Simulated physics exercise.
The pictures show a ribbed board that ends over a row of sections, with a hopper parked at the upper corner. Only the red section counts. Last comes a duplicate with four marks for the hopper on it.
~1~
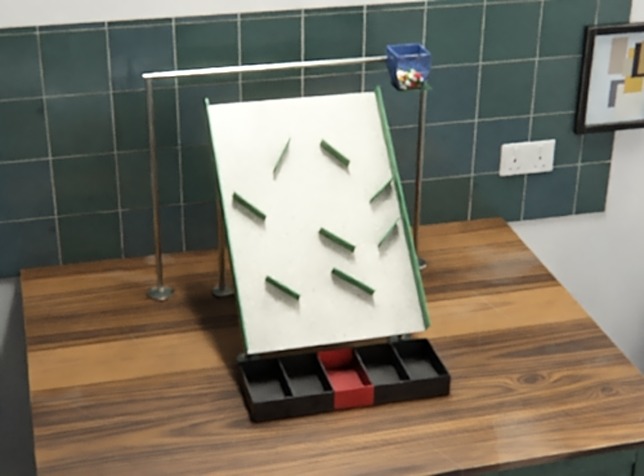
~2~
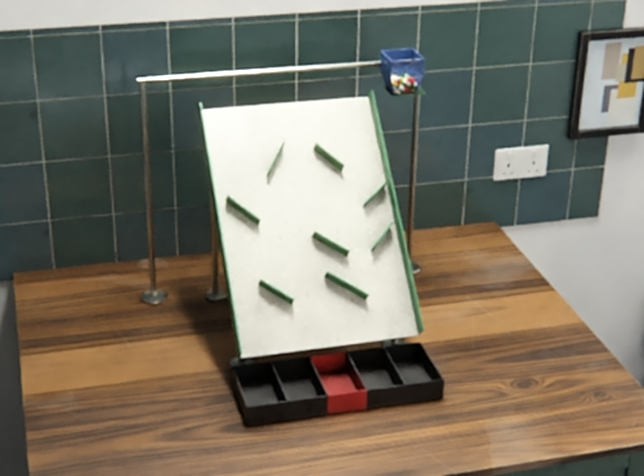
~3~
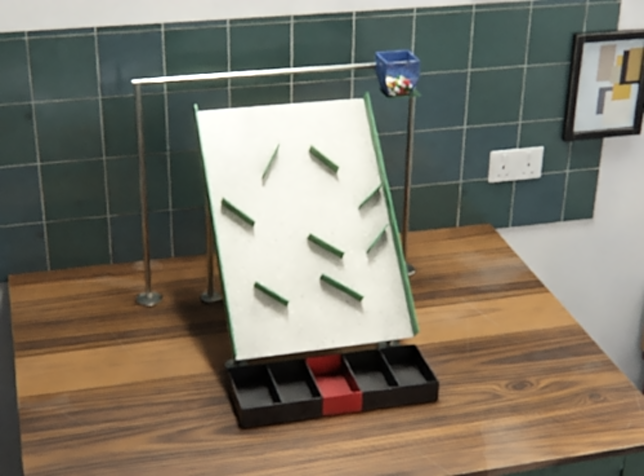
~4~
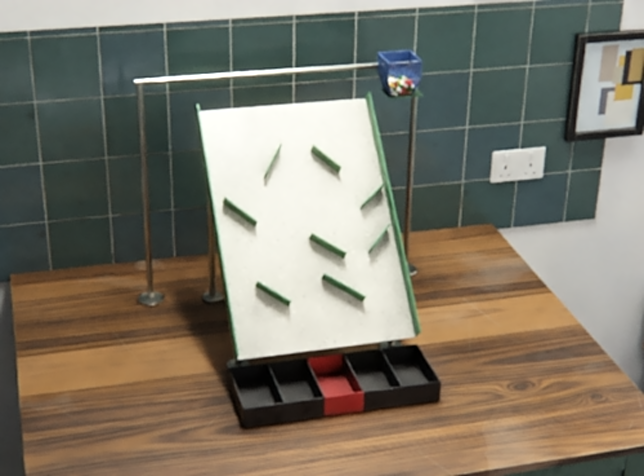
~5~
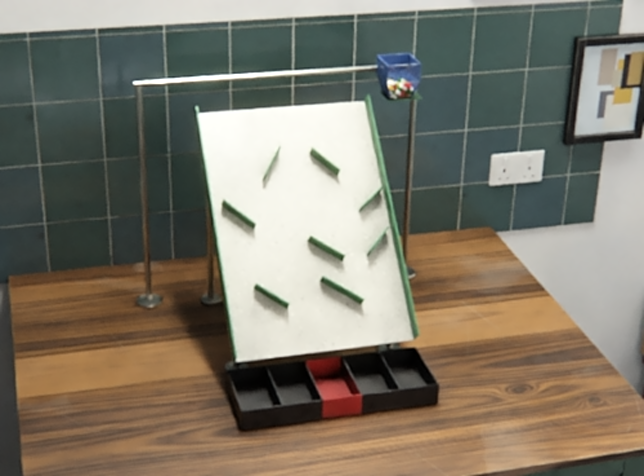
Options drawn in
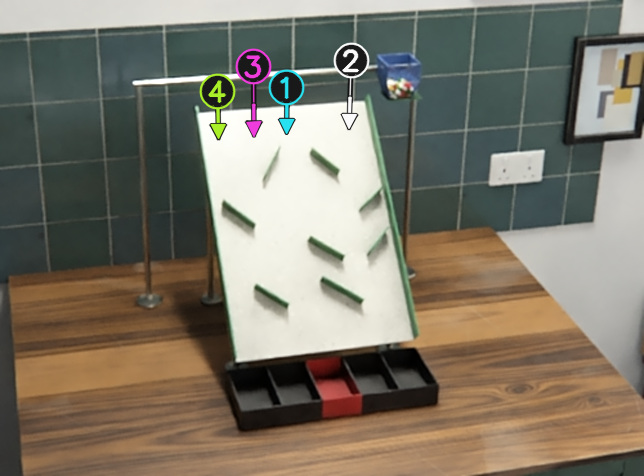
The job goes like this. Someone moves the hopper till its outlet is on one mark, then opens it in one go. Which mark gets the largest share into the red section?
Mark 3 does it best.
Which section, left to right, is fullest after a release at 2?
It is the fifth one.
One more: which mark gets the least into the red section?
2.
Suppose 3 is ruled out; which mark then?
That would be 4.
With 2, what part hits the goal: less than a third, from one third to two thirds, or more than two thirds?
Mark 2 gives less than a third.
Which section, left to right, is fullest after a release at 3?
It is the third one.
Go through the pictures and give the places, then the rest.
Hopper at (407, 79), jelly beans, door shut, in the first picture.
Ribs (269, 171) to (284, 141), (316, 143) to (345, 166), (228, 195) to (261, 220), in the second picture.
Ribs (361, 204) to (382, 183), (310, 233) to (345, 253), (369, 249) to (388, 224), in the third picture.
Ribs (257, 281) to (291, 302), (324, 274) to (366, 297), in the fourth picture.
Red section at (342, 405), number 3 of 5 from the left, in the fifth picture.
On the marked copy, mark 1 meets the board at (286, 128); mark 2 meets the board at (349, 123); mark 3 meets the board at (253, 131); mark 4 meets the board at (218, 133).
If 1 is chosen, about a quarter in the red section, about two thirds in other sections.
If 2 is chosen, none in the red section, nearly all in other sections, a small part held on the board.
If 3 is chosen, most in the red section, about a quarter in other sections, a stray few outside the box.
If 4 is chosen, about two thirds in the red section, about a third in other sections, a stray few outside the box.
